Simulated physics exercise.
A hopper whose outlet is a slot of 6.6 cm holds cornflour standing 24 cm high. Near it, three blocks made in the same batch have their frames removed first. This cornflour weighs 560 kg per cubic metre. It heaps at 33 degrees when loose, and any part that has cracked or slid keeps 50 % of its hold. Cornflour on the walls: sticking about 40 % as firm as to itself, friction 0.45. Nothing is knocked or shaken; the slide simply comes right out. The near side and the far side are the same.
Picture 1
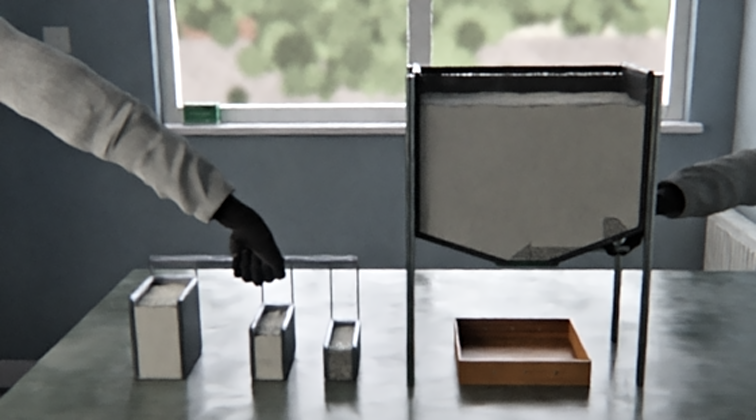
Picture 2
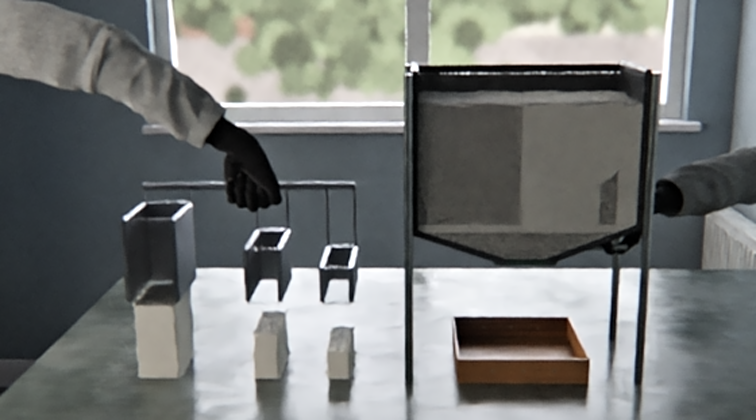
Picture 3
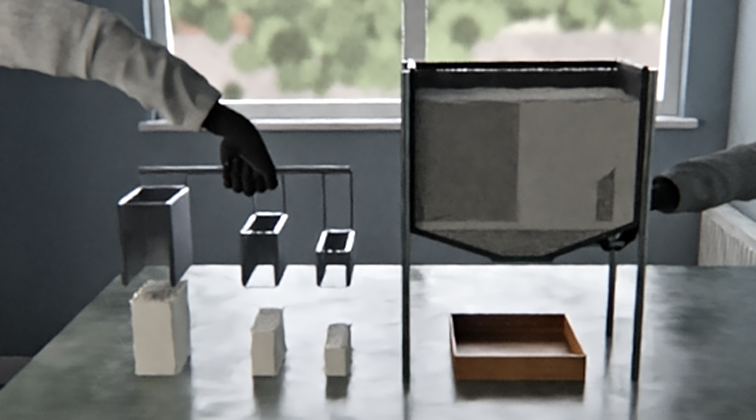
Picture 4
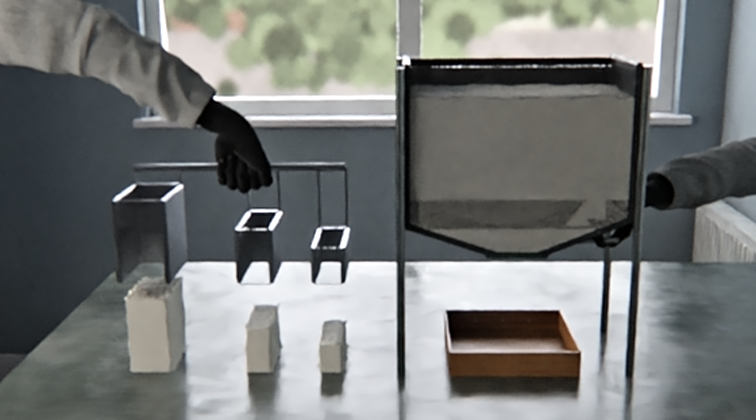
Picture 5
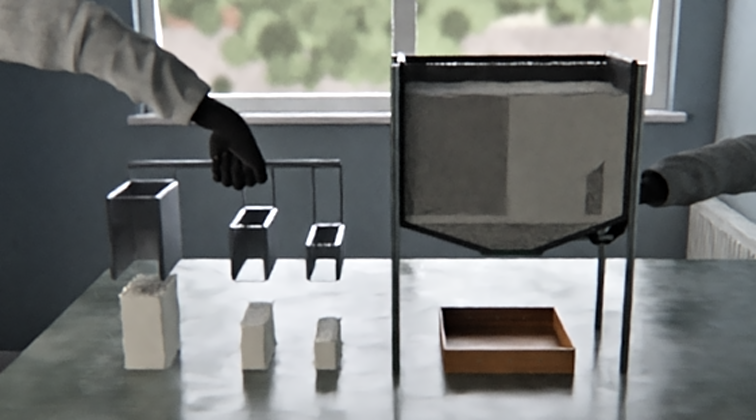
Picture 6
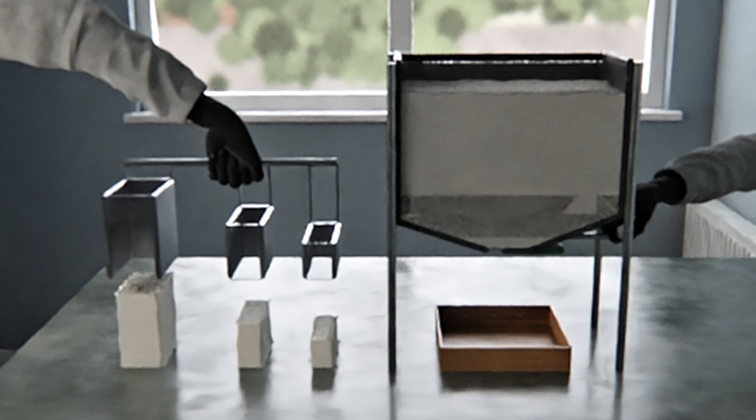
In a grey-walled room with a bright window behind, the view looks slightly down on a shiny grey table. Three pale blocks of descending size stand in dark open casings at left, beside a clear-fronted, dark-edged hopper of pale powder above a brown wooden tray. A black-gloved hand lifts the casings off together, the camera drifts slightly, and another gloved hand at right pulls outward beneath the hopper.
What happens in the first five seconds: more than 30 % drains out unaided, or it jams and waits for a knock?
It jams.
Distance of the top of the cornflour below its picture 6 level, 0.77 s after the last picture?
About 0.0 centimetres.
Another 0.35 s on from the sixth picture, 0 % has run out.
Another 0.77 s on from the sixth picture, 0 % has run out.
Another 1.18 s on from the sixth picture, 0 % has run out.
Another 1.60 s on from the sixth picture, 0 % has run out.
Another 4.90 s on from the sixth picture, at the end, 0 % has run out.
